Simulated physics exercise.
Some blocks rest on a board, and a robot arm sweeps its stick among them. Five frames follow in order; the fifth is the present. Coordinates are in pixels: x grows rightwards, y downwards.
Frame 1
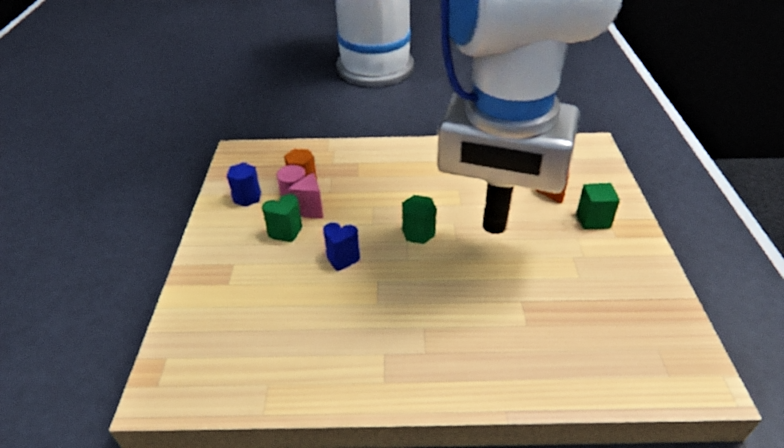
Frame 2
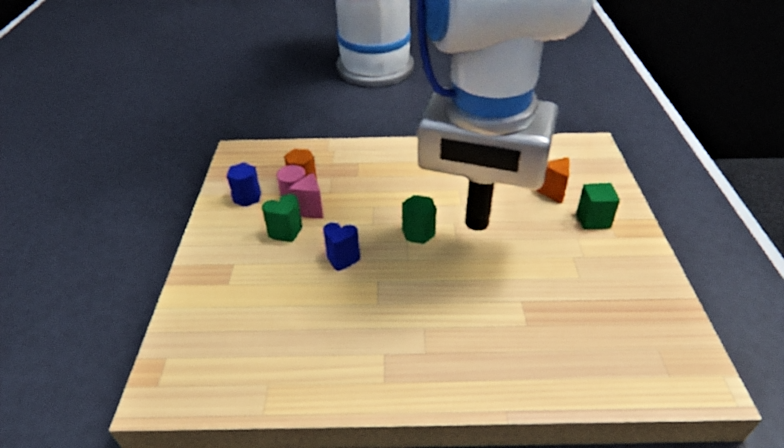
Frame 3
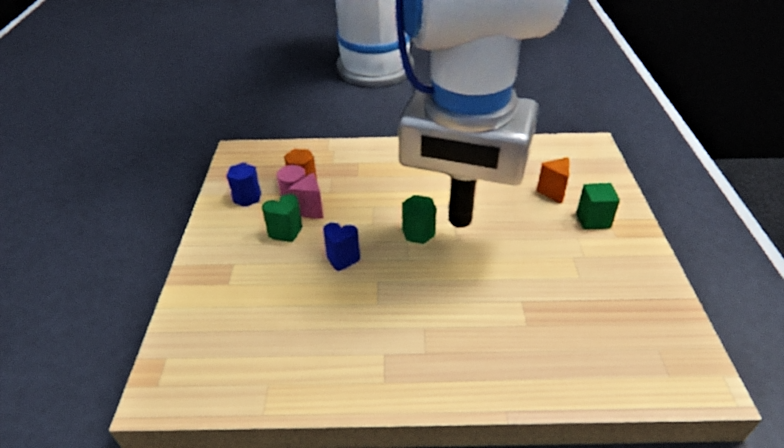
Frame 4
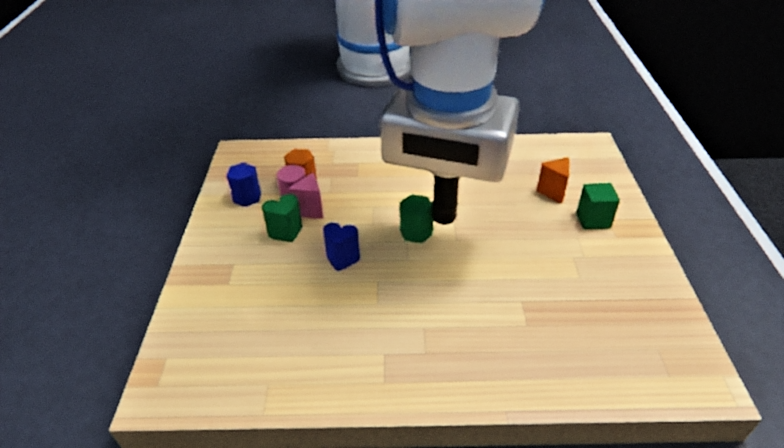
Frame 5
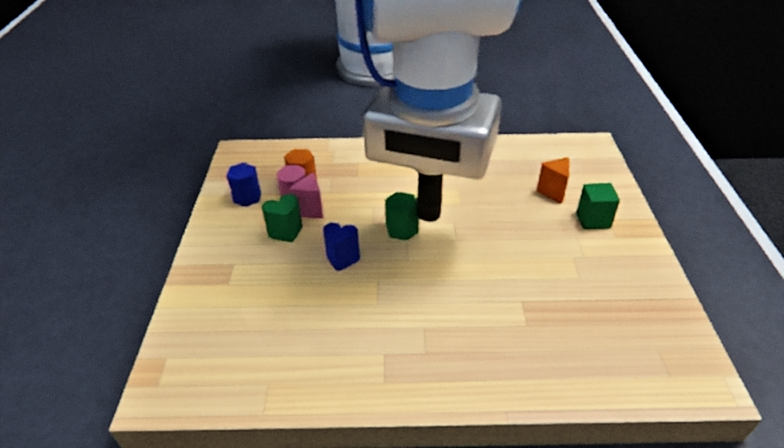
Robot arm sweeping its black stick left across a wooden board, then nudging a green hexagonal block slightly left among colourful blocks.
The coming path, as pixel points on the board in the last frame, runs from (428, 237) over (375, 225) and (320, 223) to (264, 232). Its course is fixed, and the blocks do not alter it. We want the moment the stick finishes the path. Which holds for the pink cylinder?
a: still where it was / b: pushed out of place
The one that fits is b, pushed out of place.
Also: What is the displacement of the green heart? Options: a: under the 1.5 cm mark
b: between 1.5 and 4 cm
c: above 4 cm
My pick is c.
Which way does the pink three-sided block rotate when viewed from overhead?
That block twists clockwise.
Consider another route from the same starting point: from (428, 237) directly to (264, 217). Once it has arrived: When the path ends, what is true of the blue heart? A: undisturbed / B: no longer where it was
Answer: A.
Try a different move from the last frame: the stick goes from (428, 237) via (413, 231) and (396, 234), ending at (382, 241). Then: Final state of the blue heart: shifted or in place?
It sits in its place.
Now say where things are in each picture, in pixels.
Stick tip (494, 227); block tops, green heart (281, 204); pink cylinder (291, 173); pink three-sided block (307, 184); green hexagonal block (419, 205), in the first picture.
Stick (477, 224); blocks unchanged, in the second picture.
Stick (460, 221); blocks unchanged, in the third picture.
Stick (444, 218); green hexagonal block (417, 204), in the fourth picture.
Stick (429, 215); green heart (281, 204); pink cylinder (291, 173); pink three-sided block (307, 184); green hexagonal block (402, 201), in the fifth picture.
The first path, step by step. One third of the way, stick (373, 204); green hexagonal block (346, 193), turned 15° anticlockwise.
Two thirds of the way, stick (316, 202); green heart (264, 208), turned 50° anticlockwise; pink cylinder (274, 169); pink three-sided block (268, 185), turned 30° clockwise; green hexagonal block (289, 193), turned 35° anticlockwise.
At the end, stick (259, 211); green heart (230, 215), turned 105° anticlockwise; pink cylinder (269, 168); pink three-sided block (227, 182), turned 60° clockwise; green hexagonal block (238, 195).
